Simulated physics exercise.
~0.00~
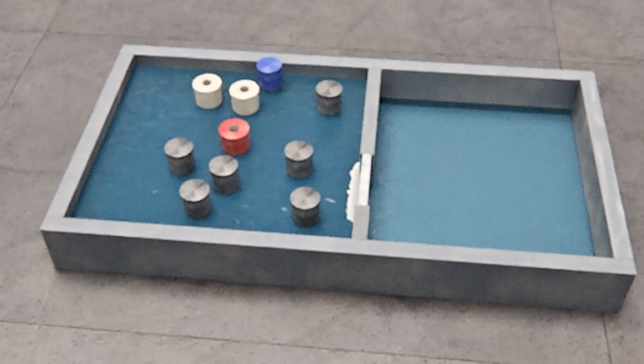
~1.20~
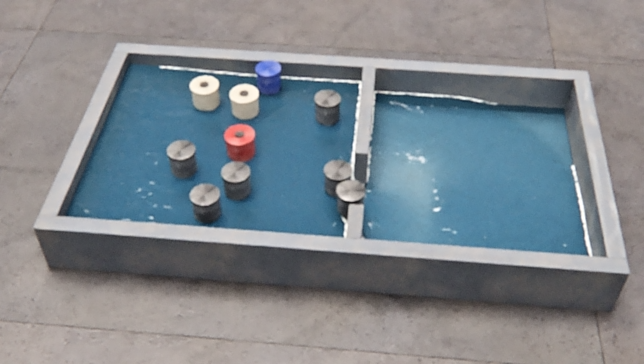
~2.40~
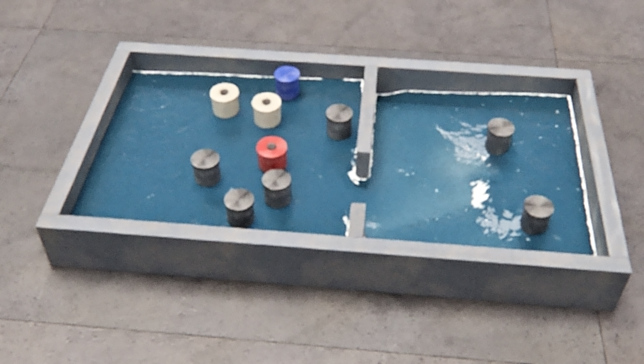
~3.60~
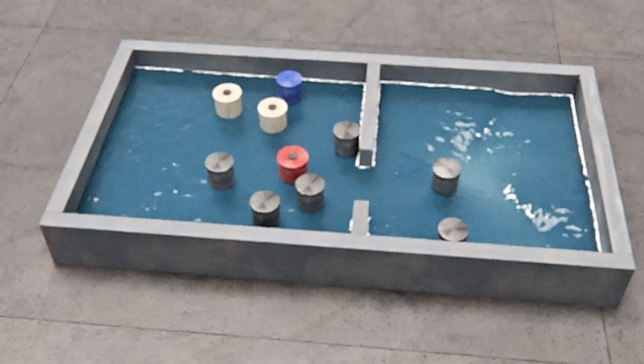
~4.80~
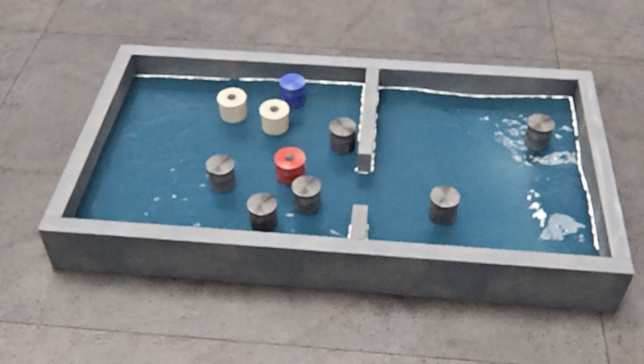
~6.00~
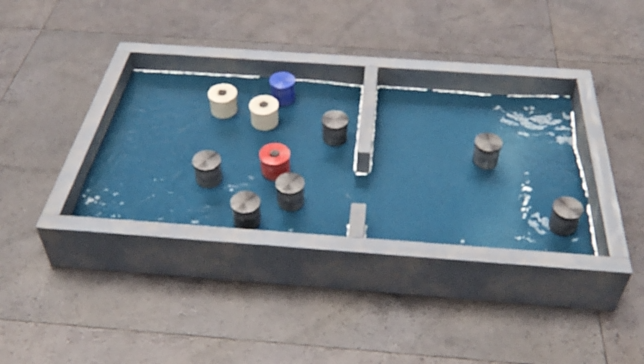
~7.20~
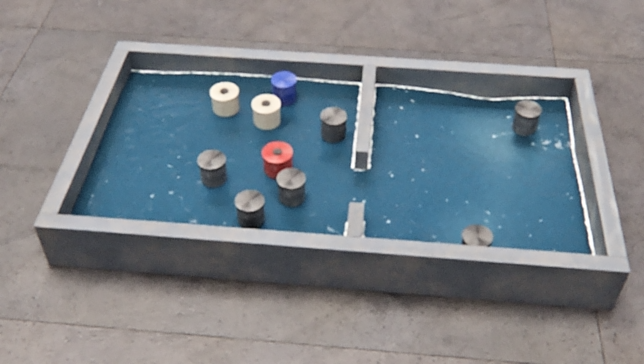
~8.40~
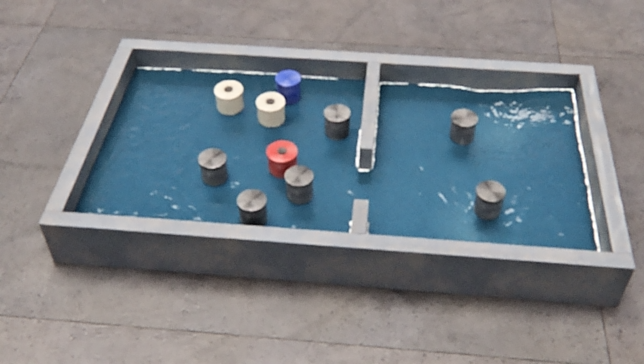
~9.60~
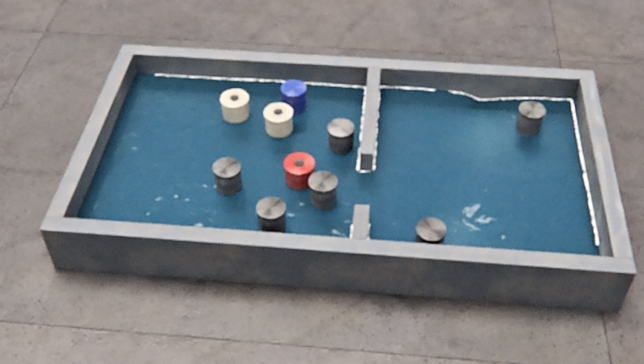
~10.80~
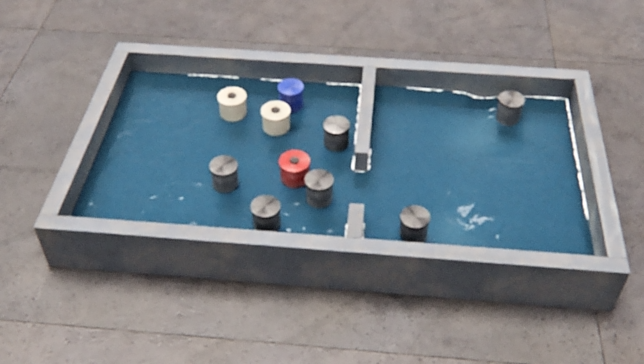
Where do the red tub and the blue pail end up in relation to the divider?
Both of them stay on the left side of the divider, still floating upright, after drifting only a little to the right.
Two dark grey containers floated through the gap that opened in the tank's divider and wandered about on the right side, while the red, blue, cream and other grey ones drifted slightly rightward and ended up still afloat on the left.
